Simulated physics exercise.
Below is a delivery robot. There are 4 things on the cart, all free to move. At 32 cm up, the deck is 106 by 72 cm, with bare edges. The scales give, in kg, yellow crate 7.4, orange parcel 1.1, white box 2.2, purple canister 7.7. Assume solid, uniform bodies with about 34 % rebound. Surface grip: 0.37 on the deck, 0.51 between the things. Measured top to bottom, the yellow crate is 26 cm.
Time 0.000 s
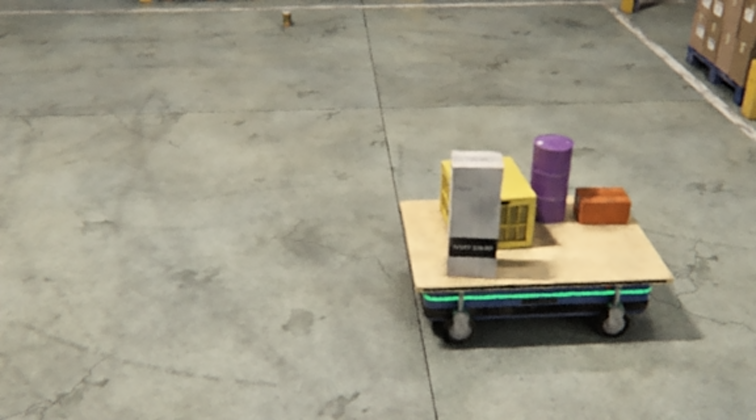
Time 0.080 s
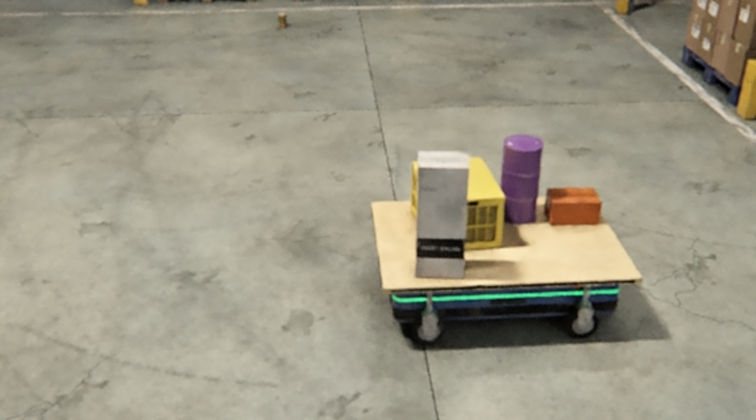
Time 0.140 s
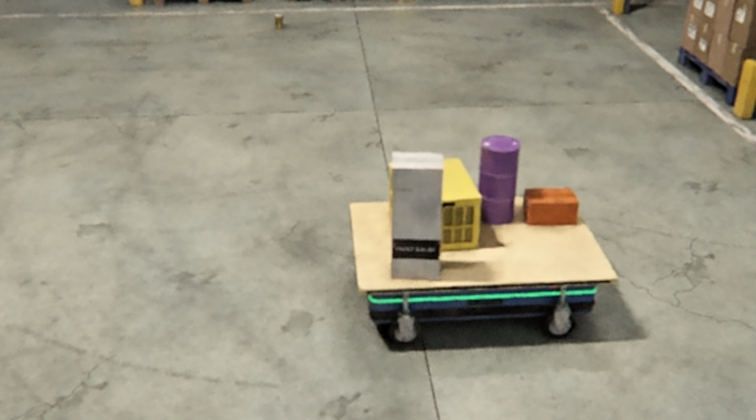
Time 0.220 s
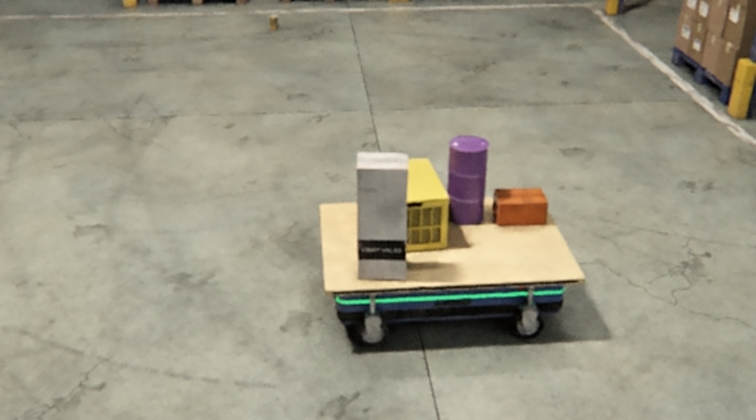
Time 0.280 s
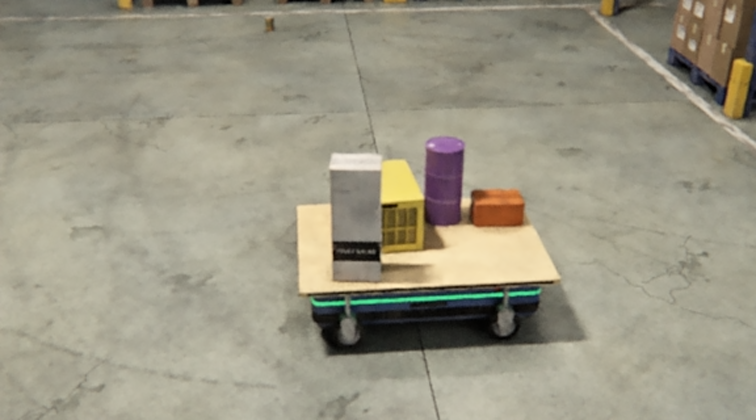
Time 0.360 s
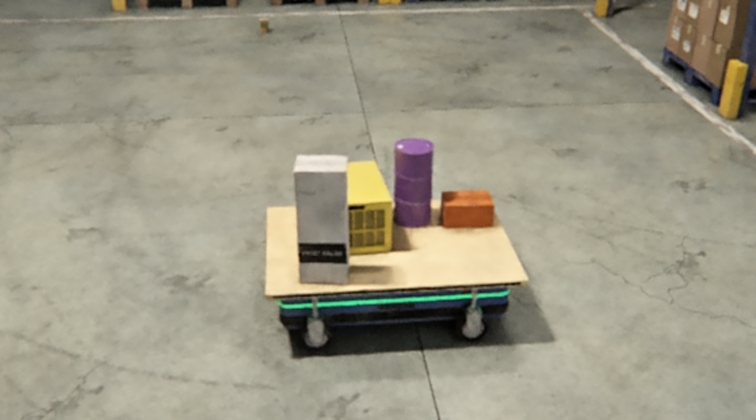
A flat wooden-topped cart with a glowing green strip stands out on the cracked grey concrete floor of a warehouse, seen from above. On its deck, a tall white box stands at the front left, with a yellow crate behind it, a purple canister further right and an orange parcel beside that. The cart rolls steadily left across a floor seam, its load riding along, while the view shifts slightly.
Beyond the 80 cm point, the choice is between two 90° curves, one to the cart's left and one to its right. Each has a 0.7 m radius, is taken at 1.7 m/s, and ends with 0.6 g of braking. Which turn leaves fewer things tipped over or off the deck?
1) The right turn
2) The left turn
The right turn (1).
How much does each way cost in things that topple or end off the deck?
Steering left costs 4, steering right costs 2.
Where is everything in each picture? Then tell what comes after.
In the first picture, 0 cm covered; orange parcel (602, 206).
In the second picture, 14 cm covered; white box (441, 216); purple canister (520, 180).
In the third picture, 24 cm covered; white box (416, 217); purple canister (498, 180).
In the fourth picture, 37 cm covered; white box (382, 218); purple canister (467, 181).
In the fifth picture, 48 cm covered; white box (357, 219); purple canister (444, 182).
In the sixth picture, 61 cm covered; yellow crate (347, 208); orange parcel (467, 209).
Turning left. By 0.96 s, 163 cm covered, turned 56°; yellow crate and purple canister now off the deck; orange parcel 8 cm from its spot near (223, 250); white box tilted 54°.
By 1.26 s, 214 cm covered, turned 90°; orange parcel and white box now off the deck.
When it is over (2.0 s), off the deck, yellow crate, orange parcel, white box and purple canister.
Turning right instead, yellow crate and white box tipped over or off the deck, 2 of 4 in all.
